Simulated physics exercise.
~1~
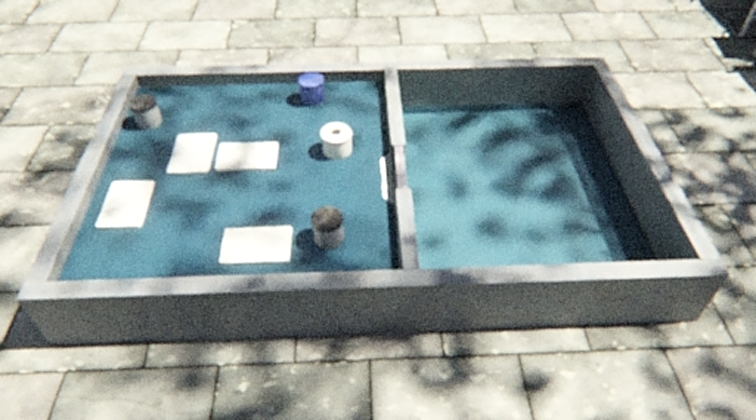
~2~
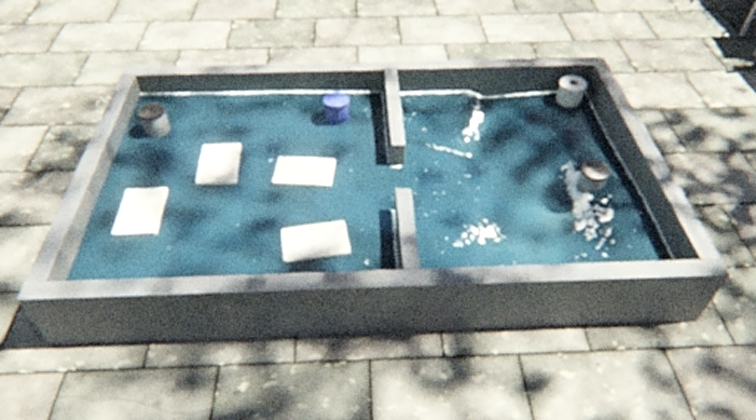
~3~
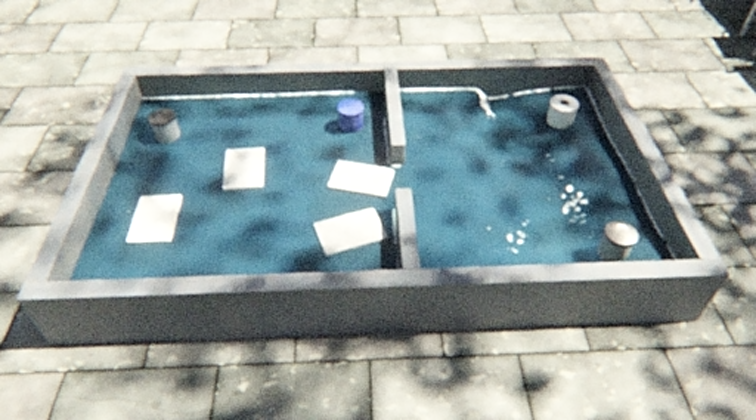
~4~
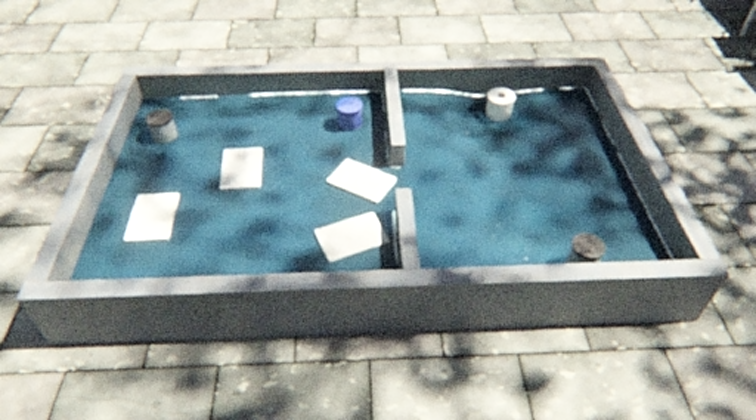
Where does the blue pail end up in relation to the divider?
It falls short of the divider, drifting a little to the right but still floating upright on the left side.
